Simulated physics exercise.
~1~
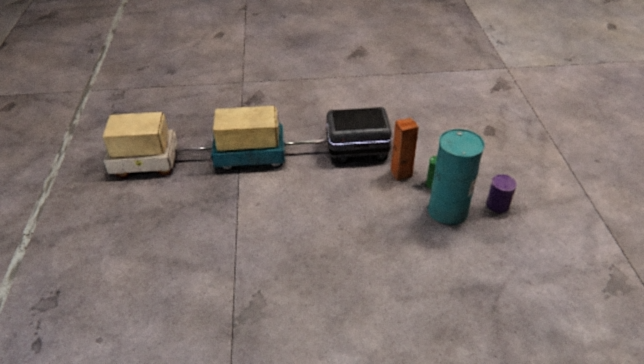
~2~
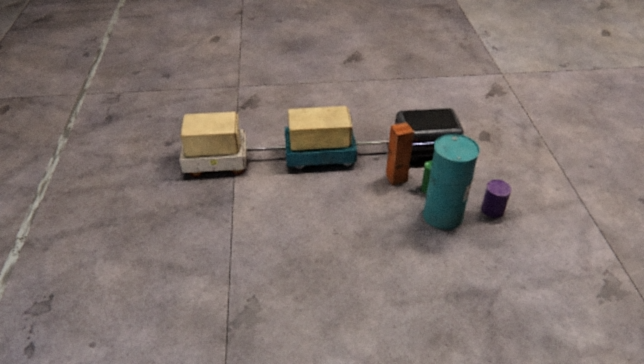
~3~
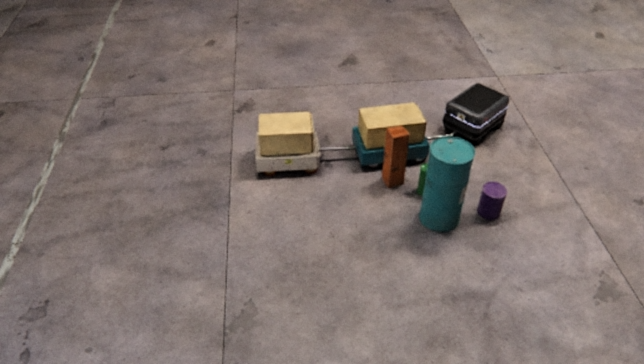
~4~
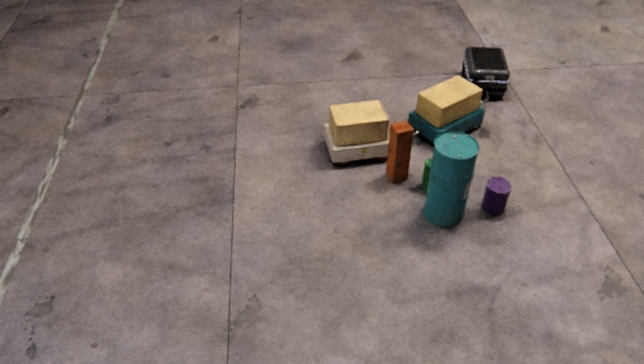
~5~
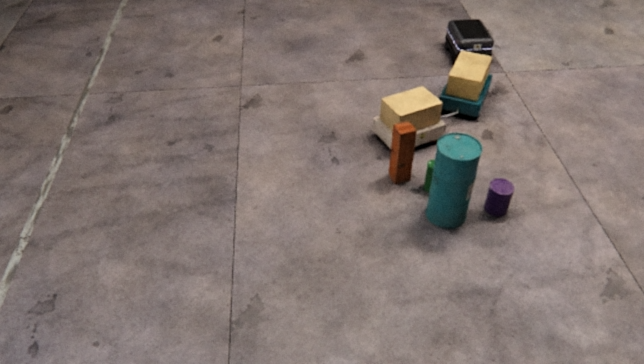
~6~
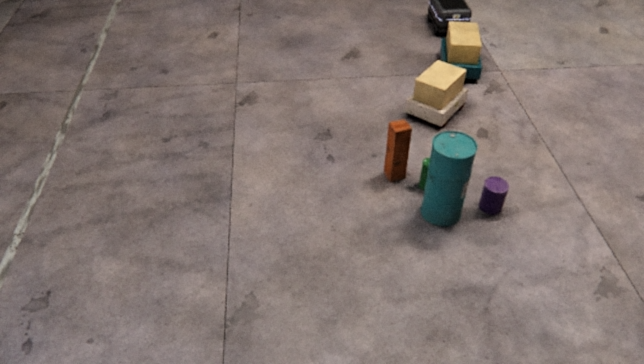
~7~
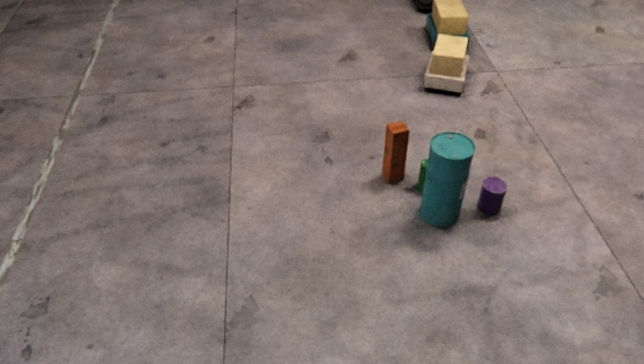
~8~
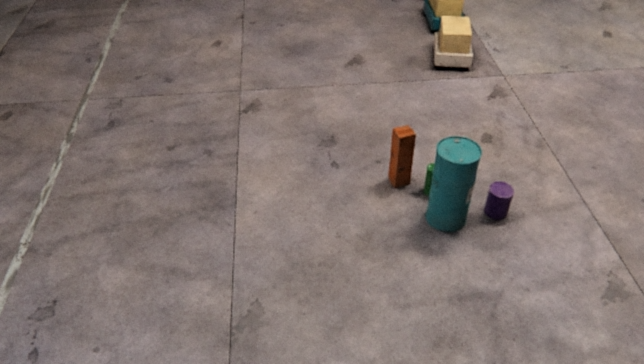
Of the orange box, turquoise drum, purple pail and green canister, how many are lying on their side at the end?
None of them are. The orange box, turquoise drum, purple pail and green canister all still stand upright after the train has gone past.
